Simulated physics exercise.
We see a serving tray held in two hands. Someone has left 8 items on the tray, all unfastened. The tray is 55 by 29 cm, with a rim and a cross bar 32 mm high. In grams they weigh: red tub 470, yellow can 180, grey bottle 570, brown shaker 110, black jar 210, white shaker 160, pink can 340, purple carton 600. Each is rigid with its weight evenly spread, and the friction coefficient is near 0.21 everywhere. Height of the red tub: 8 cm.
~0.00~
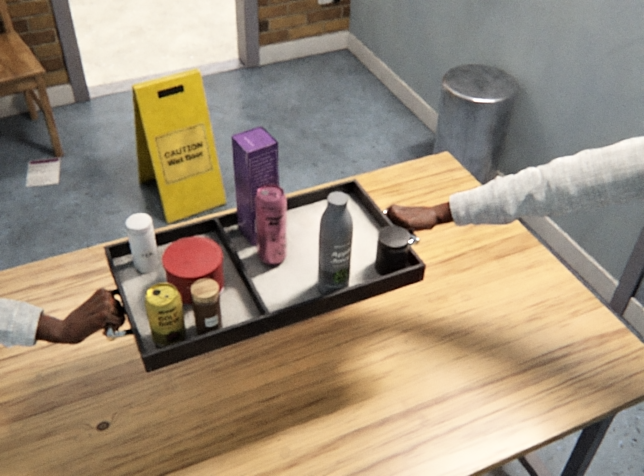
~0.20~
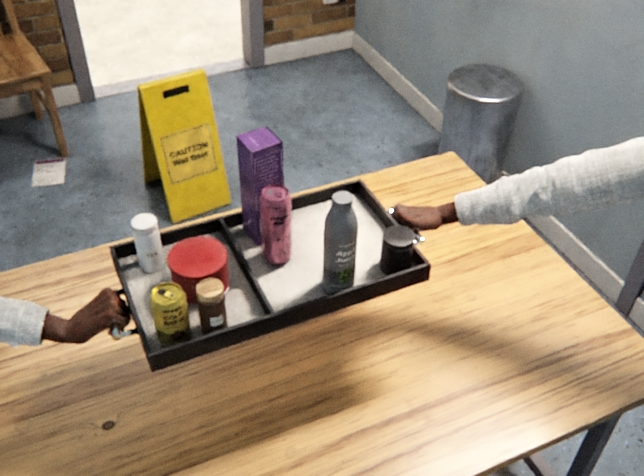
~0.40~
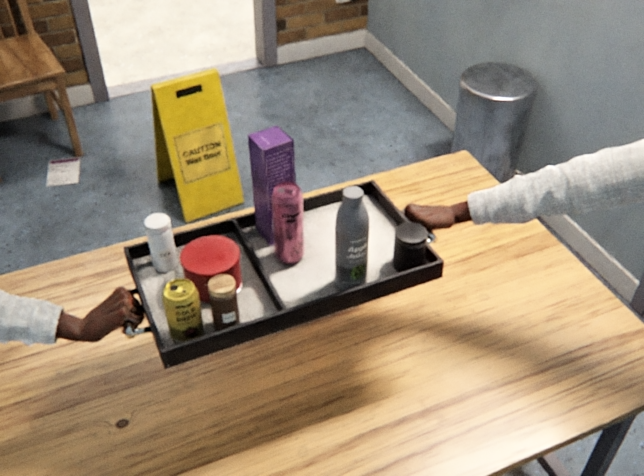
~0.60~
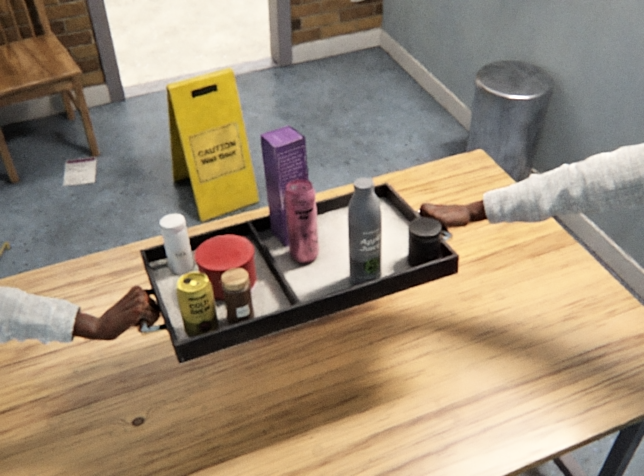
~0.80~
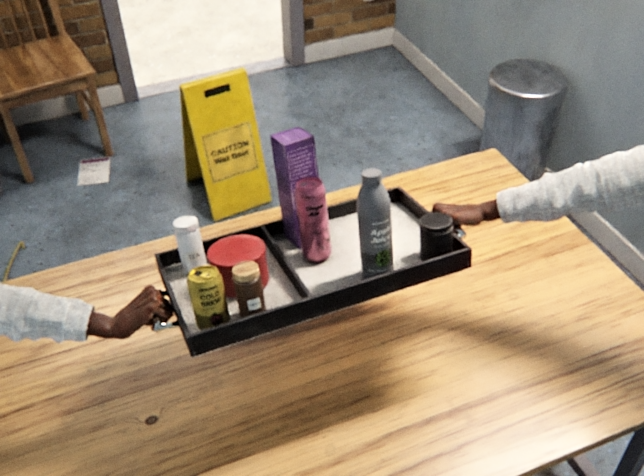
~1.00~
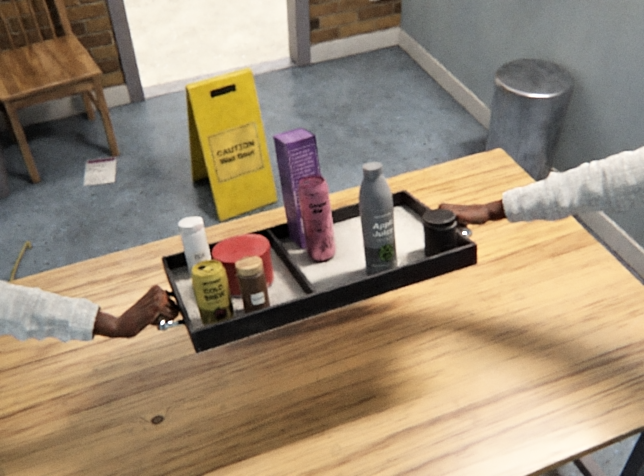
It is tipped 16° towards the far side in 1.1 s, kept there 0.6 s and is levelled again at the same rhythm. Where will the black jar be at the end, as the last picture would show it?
The black jar comes to rest near (395, 188).
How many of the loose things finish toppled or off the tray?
In all, 1.
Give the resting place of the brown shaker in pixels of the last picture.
At about (239, 264).
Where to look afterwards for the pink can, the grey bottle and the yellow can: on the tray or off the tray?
The pink can is still on the tray; the grey bottle ends off the tray; the yellow can ends on the tray.
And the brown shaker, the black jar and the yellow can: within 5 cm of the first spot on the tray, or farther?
The brown shaker gets shifted; the black jar gets shifted; the yellow can gets shifted.
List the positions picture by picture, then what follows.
The first frame shows tray level; black jar (392, 252); red tub (194, 271).
The second frame shows tray level; grey bottle (340, 245); brown shaker (212, 308).
The third frame shows tilt 2°, far edge down; white shaker (161, 243); pink can (288, 225).
The fourth frame shows tilt 7°, far edge down; purple carton (287, 188); red tub (227, 268).
The fifth frame shows tilt 12°, far edge down; yellow can (209, 300); grey bottle (375, 227).
The sixth frame shows tilt 15°, far edge down; black jar (440, 235); brown shaker (254, 288).
Around 1.20 s, tilt 16°, far edge down; black jar shifted 3 cm near (433, 228); grey bottle shifted 4 cm; yellow can shifted 3 cm.
Around 1.50 s, tilt 16°, far edge down; black jar shifted 13 cm near (411, 211); grey bottle shifted 14 cm; yellow can shifted 13 cm.
Around 1.70 s, tilt 16°, far edge down; black jar shifted 22 cm near (393, 197); grey bottle tipped 9° against what carries it; yellow can shifted 17 cm.
Around 2.20 s, tilt 12°, far edge down; grey bottle now off the tray; black jar shifted 22 cm near (393, 195); yellow can shifted 17 cm.
Finally (3.4 s), off the tray, grey bottle; not toppled but over 5 cm from the start, red tub, yellow can, brown shaker and black jar; the other 3 still in place (within 5 cm). In the last view, black jar near (395, 188).
